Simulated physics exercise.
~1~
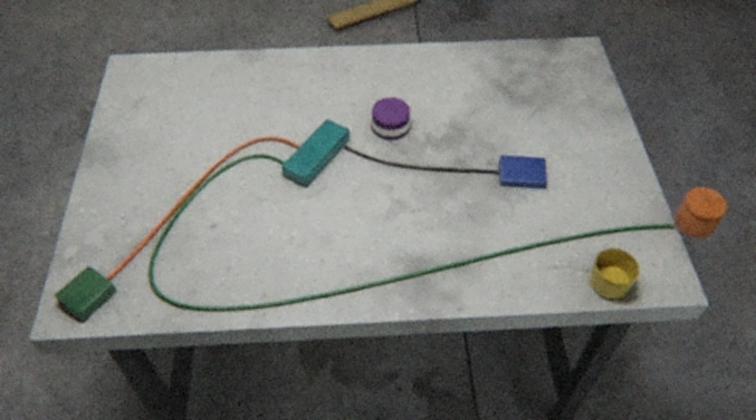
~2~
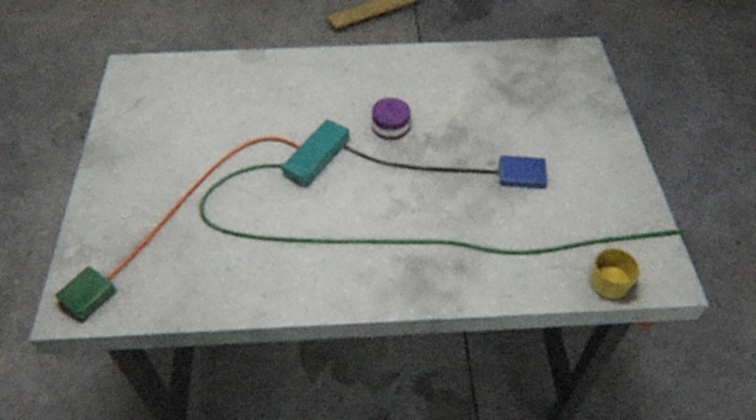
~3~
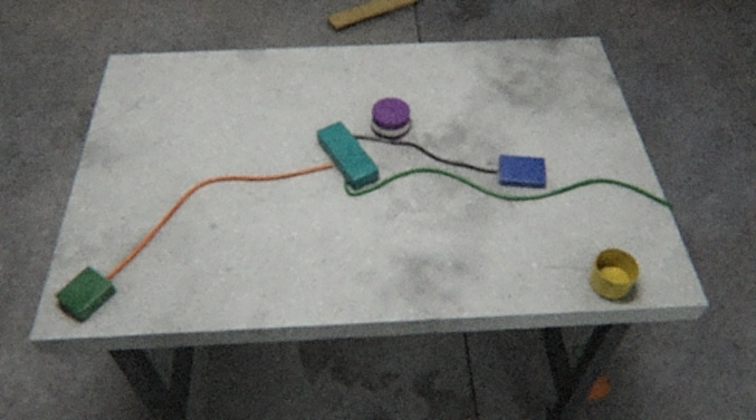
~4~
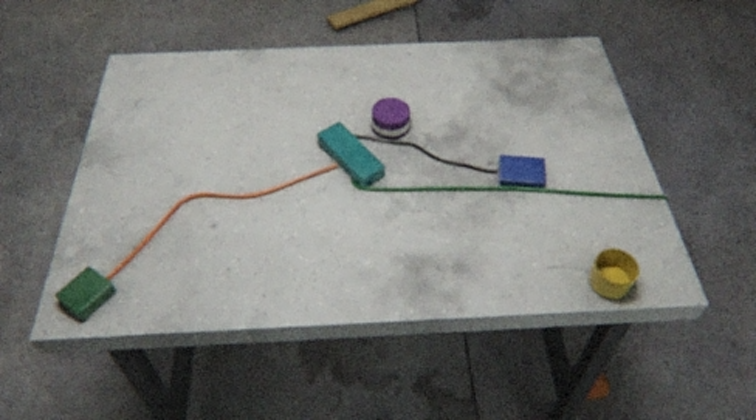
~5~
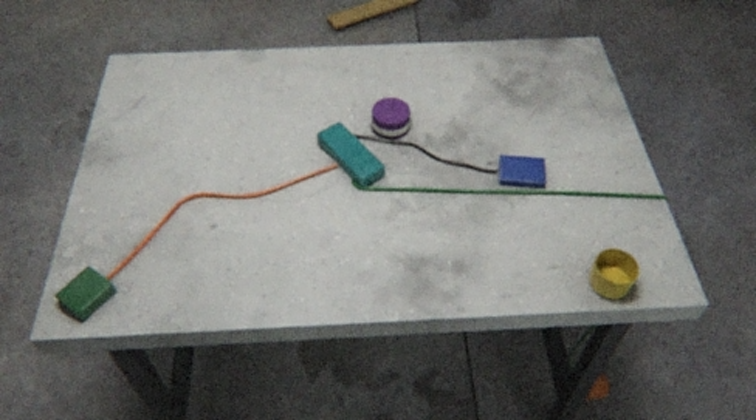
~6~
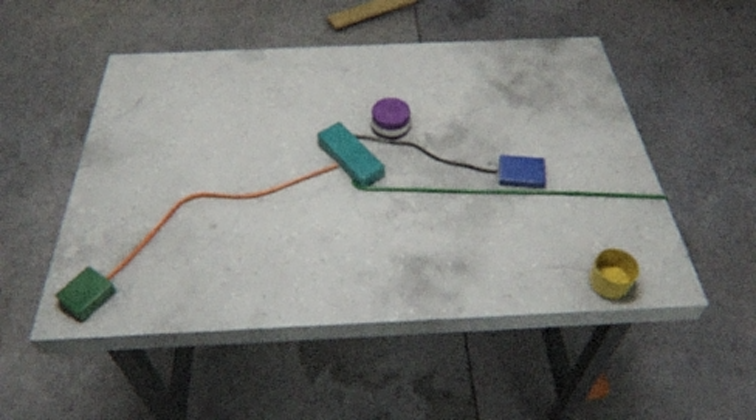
An orange speaker falls past the right edge of a pale, smudged table, seen from above at a slant, trailing a green cable from a teal strip near the middle. Orange and black cables link the strip to a green reader at the lower left and a blue phone at the right, with a purple canister behind and a yellow mug near the front right corner. As the speaker drops, the green cable's loop shrinks, then the strip turns and shifts slightly right. The cable pulls nearly straight, and everything settles, with the speaker on the floor beyond the table and the other items in place.
